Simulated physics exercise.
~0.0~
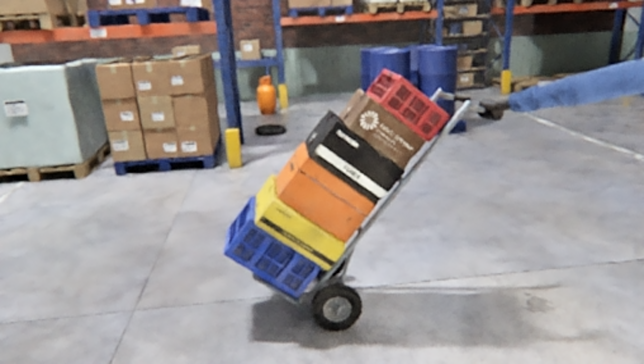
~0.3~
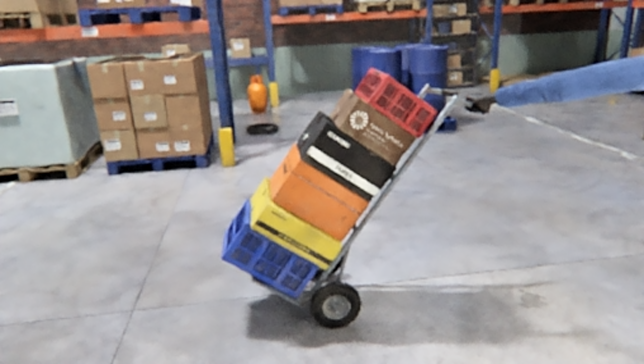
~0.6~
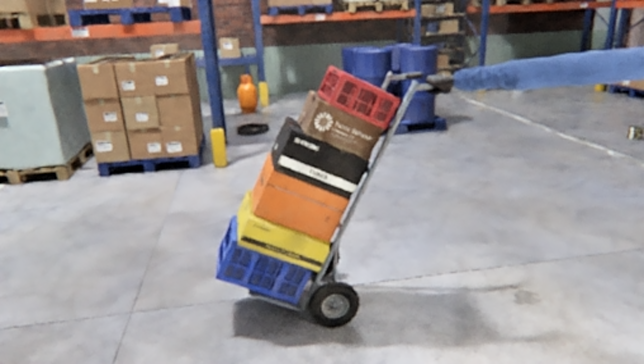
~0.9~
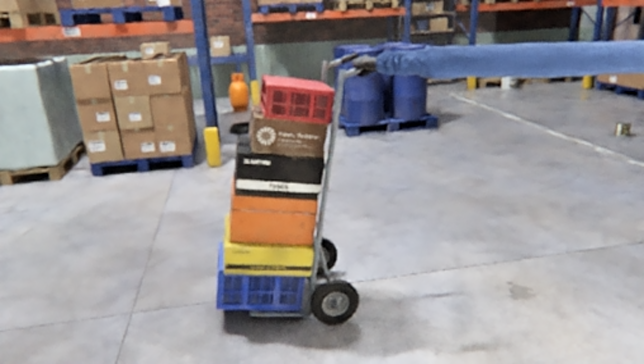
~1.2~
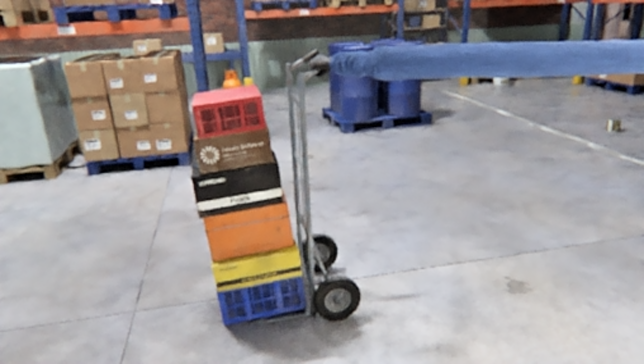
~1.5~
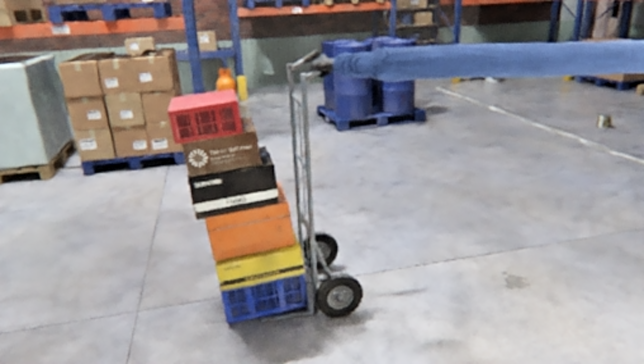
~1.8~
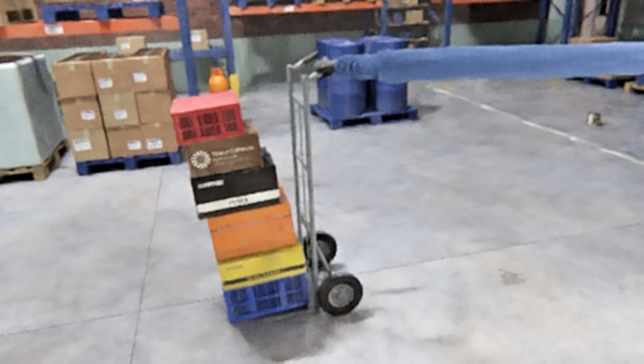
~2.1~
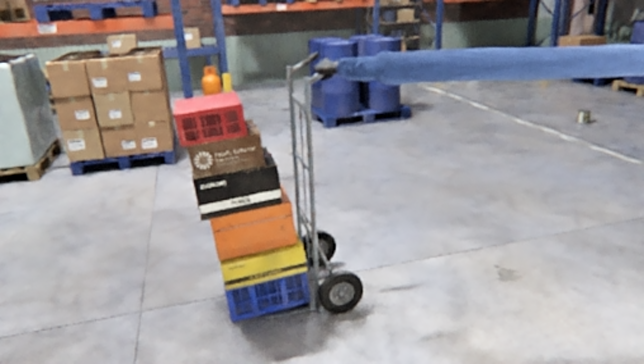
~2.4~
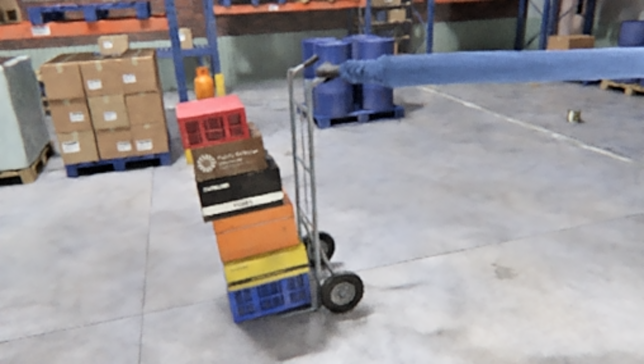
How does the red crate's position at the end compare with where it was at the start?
At the start the red crate is at the upper right, resting against the tilted truck near the handle. By the end it is far to the left and slightly lower, still on top of the stack but with a clear gap between it and the truck's upright frame.
The clip opens in a warehouse, where a blue-sleeved arm reaching in from the right holds a sack truck tilted back with six crates and boxes stacked on it. The arm swings the truck upright, and the stack swings left with it. As the truck comes upright and stops, the red crate, brown box and black parcel at the top slide left, away from the truck's frame, and rock slightly. They settle without toppling, while the orange, yellow and blue items stay low in the stack. The truck ends upright and still held, its load stepped out to the left.
